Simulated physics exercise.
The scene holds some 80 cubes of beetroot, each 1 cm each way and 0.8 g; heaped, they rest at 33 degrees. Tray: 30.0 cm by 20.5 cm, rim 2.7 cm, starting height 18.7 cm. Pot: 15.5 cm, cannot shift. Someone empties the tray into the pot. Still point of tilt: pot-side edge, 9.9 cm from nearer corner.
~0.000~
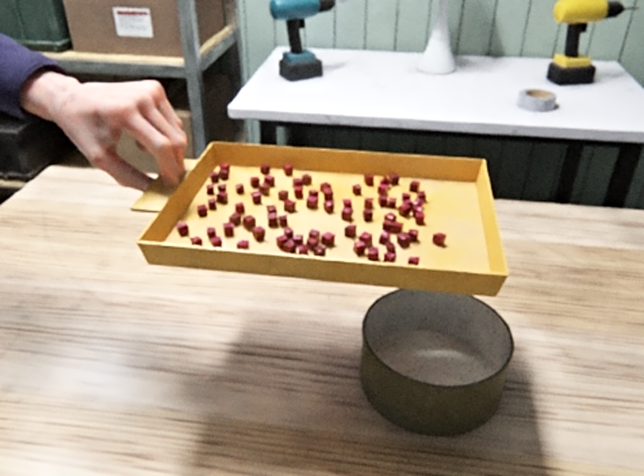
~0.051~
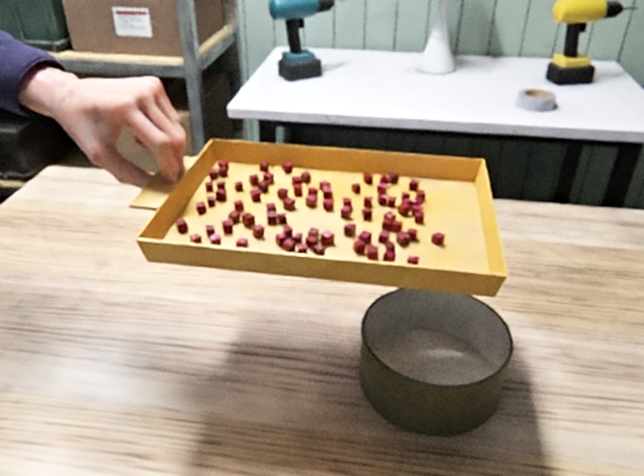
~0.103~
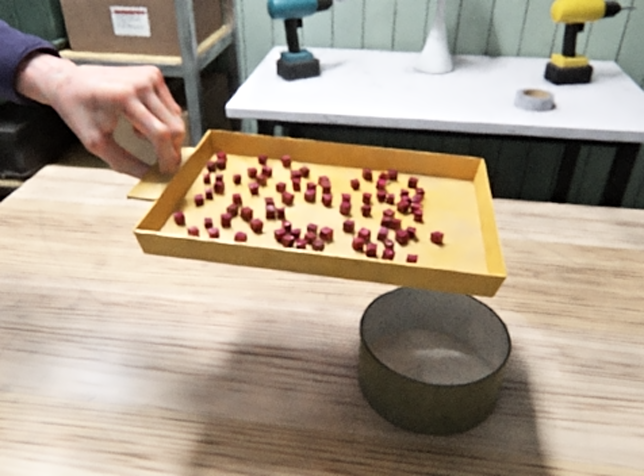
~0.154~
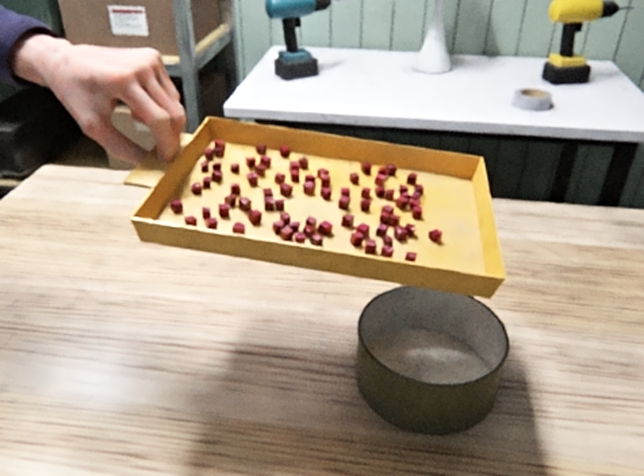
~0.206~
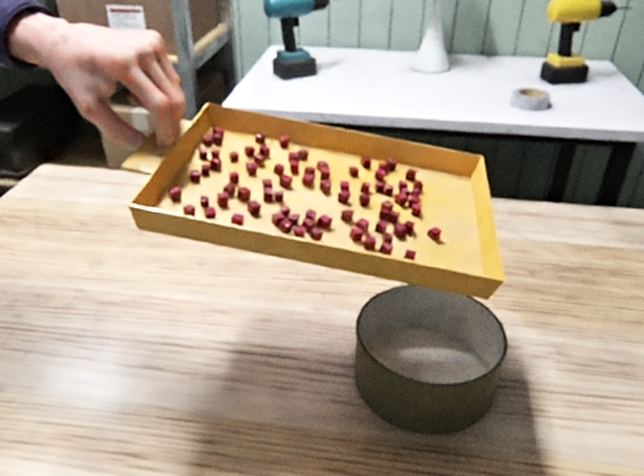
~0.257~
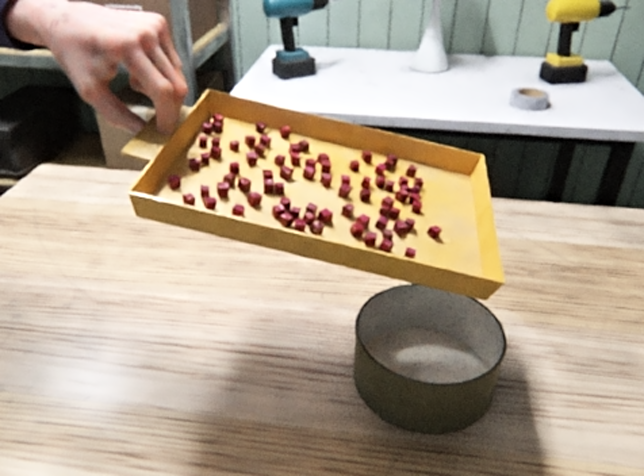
A shallow yellow tray scattered with small dark red cubes starts out level above a wooden table, its right end over a round pot. A hand at the left edge raises that side, slowly at first and then faster, so the tray slants down to the right while the cubes stay spread across it.
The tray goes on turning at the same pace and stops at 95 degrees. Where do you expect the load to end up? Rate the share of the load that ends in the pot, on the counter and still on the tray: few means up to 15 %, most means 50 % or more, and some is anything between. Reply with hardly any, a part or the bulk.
Pot: Hardly any; counter: The bulk; tray: Hardly any.
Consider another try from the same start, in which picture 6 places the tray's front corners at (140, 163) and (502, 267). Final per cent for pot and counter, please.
Pot 0 % / counter 85 %.
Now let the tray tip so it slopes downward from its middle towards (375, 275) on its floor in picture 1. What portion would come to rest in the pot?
Estimate: Near 45 per cent.
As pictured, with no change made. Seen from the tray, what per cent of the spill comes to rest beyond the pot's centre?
I reckon around 100 per cent.
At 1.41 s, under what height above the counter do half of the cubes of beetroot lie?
Roughly 18 cm.
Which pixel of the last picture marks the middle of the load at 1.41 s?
Approximately (489, 278) in the last picture.
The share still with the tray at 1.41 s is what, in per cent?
Around 65 percent of it.
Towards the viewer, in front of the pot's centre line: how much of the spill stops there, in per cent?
Near 90 in a hundred.
After 0.95 s, tilt 50 degrees; the tray holds 100 %, the pot 0 %.
After 1.41 s, tilt 76 degrees; the tray holds 65 %, the pot 0 %.
Then, at 1.95 s, tilt 95 degrees; the tray holds 40 %, the pot 0 %.
By 3.6 s all is still; pot 5 %, counter 90 %, tray 5 %.
